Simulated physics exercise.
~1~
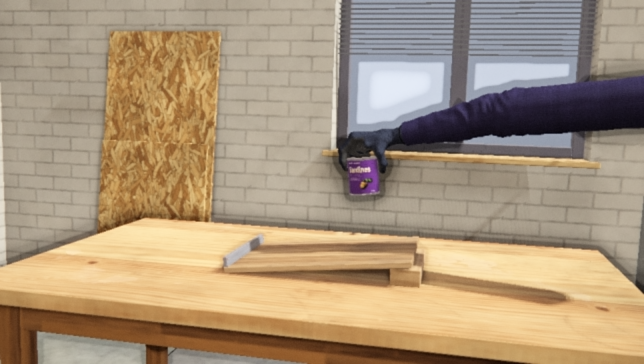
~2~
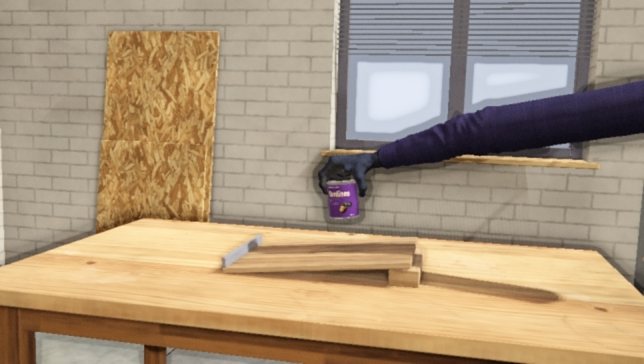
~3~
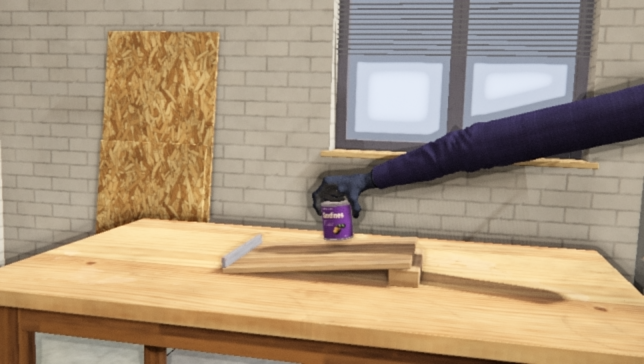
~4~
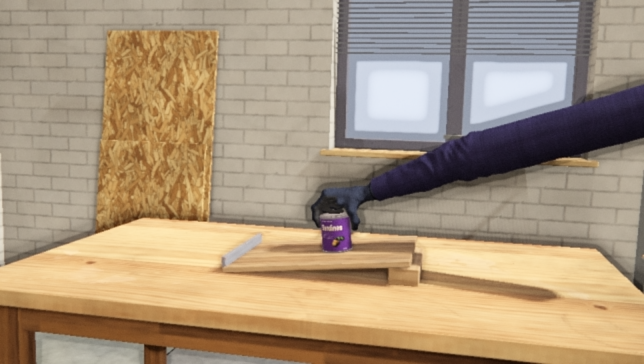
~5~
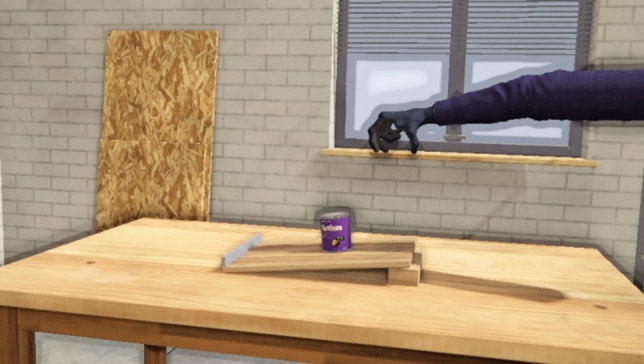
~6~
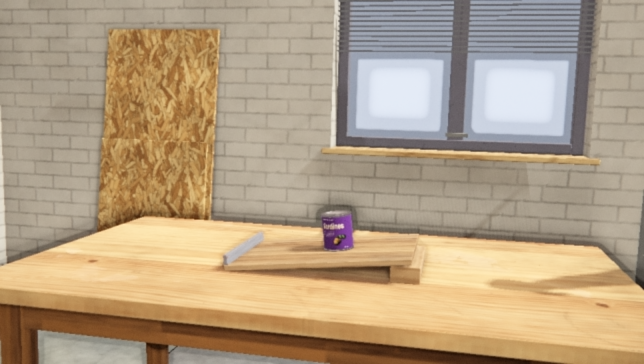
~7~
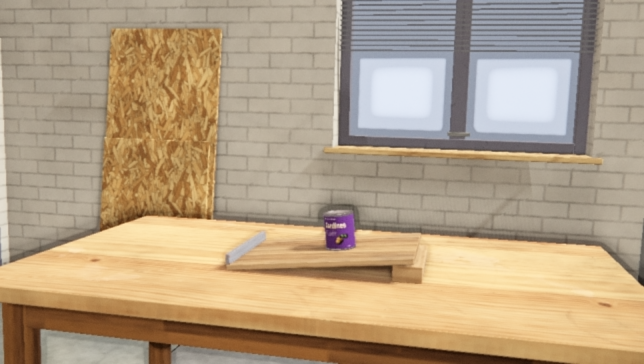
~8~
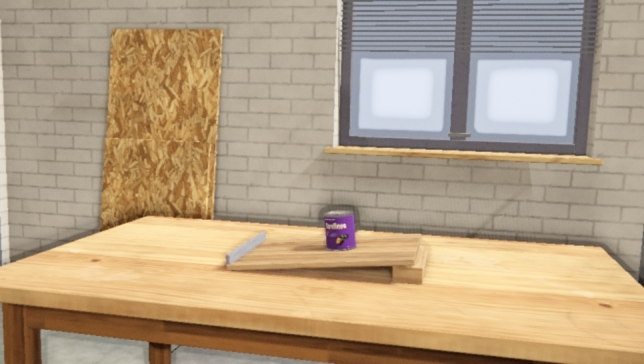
A purple tin, held by a dark-gloved hand, was lowered slightly leftward onto a gently sloping wooden board on a table. The hand then let go and drew back out of view, and the tin stayed still where it had been set.
